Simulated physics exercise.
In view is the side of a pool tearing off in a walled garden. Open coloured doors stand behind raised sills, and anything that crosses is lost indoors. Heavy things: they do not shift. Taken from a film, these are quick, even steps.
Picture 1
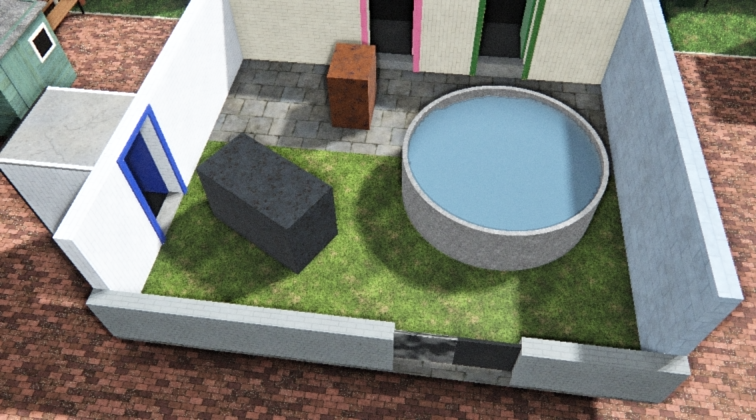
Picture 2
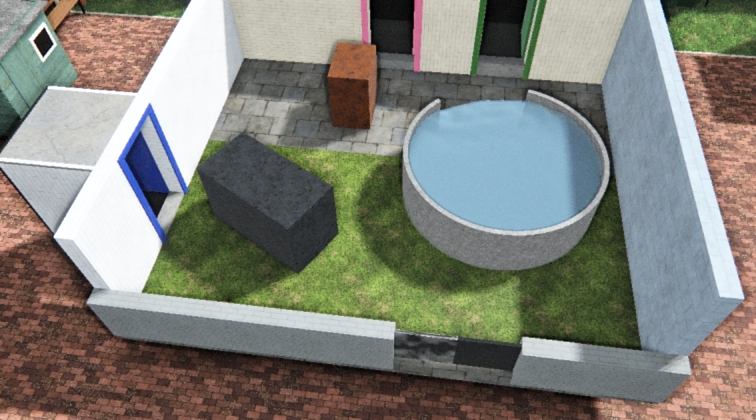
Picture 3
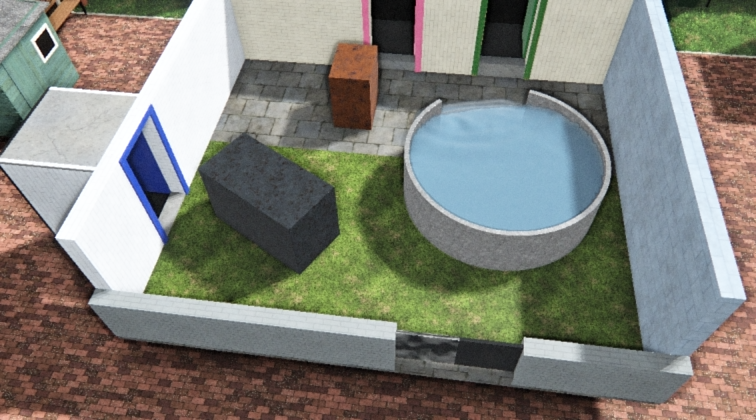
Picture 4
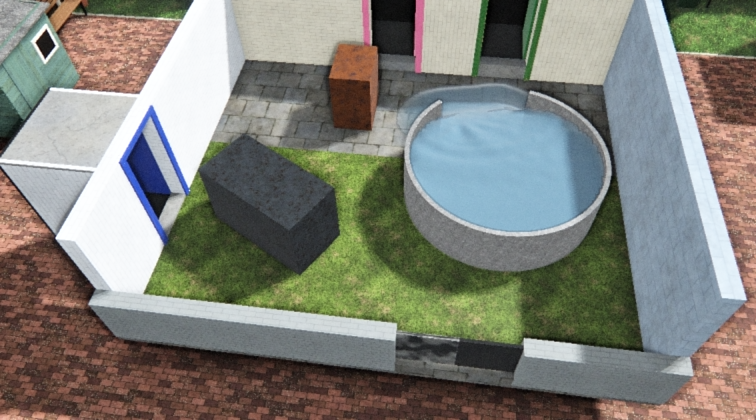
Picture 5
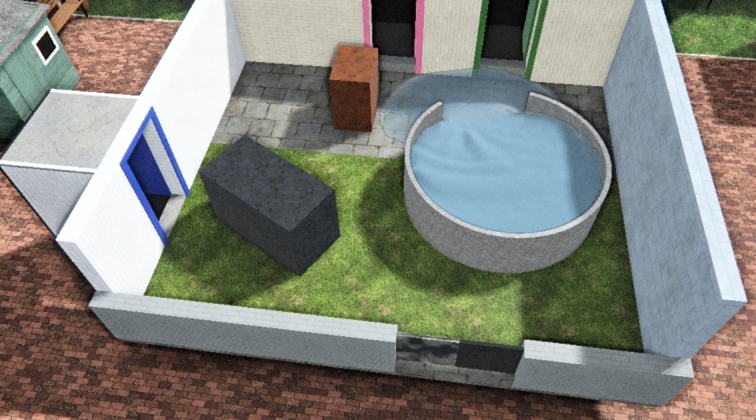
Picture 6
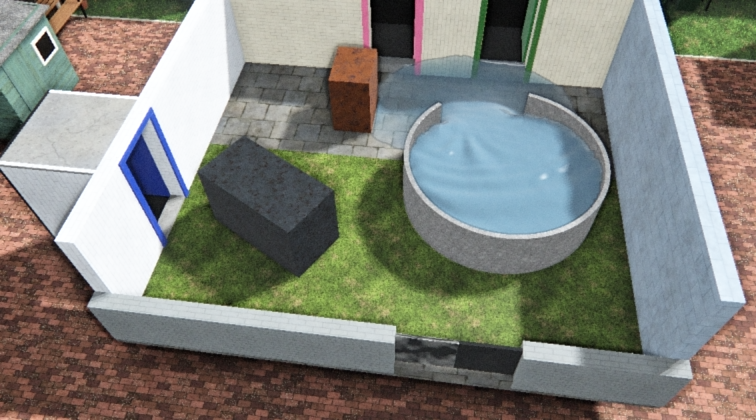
Water pours through a gap in the round pool's far side and spreads across the paving.
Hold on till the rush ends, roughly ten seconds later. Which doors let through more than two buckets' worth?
Blue door: Yes, more than two; green door: Yes, more than two; pink door: Yes, more than two.
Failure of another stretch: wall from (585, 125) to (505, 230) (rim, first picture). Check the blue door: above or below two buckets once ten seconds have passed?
Door by door: Blue door crosses the line.
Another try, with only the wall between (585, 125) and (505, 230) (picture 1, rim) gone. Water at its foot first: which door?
That's the one in green.
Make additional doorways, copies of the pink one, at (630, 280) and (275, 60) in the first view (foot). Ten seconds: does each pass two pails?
Below, above.
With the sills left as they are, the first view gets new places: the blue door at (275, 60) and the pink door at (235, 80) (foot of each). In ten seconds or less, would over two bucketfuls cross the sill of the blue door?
Well, in that case the blue door tops the limit.
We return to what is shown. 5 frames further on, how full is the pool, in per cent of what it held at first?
Estimate: Around 72 per cent.
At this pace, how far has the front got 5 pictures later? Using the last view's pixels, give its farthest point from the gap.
Near (278, 70).
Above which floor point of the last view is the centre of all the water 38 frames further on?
That comes out near (422, 171).
A moment on, water covers 20 % of the floor; the blue door not reached, the green door over two buckets in, the pink door under two buckets in.
Next, water covers 35 % of the floor; the blue door not reached, the green door far over two buckets in, the pink door over two buckets in.
Then, water covers 55 % of the floor; the blue door wet at the sill, nothing in, the green door far over two buckets in, the pink door far over two buckets in.
Later, water covers 95 % of the floor; the blue door over two buckets in, the green door far over two buckets in, the pink door far over two buckets in.
In the end, water covers 100 % of the floor; the blue door far over two buckets in, the green door far over two buckets in, the pink door far over two buckets in.
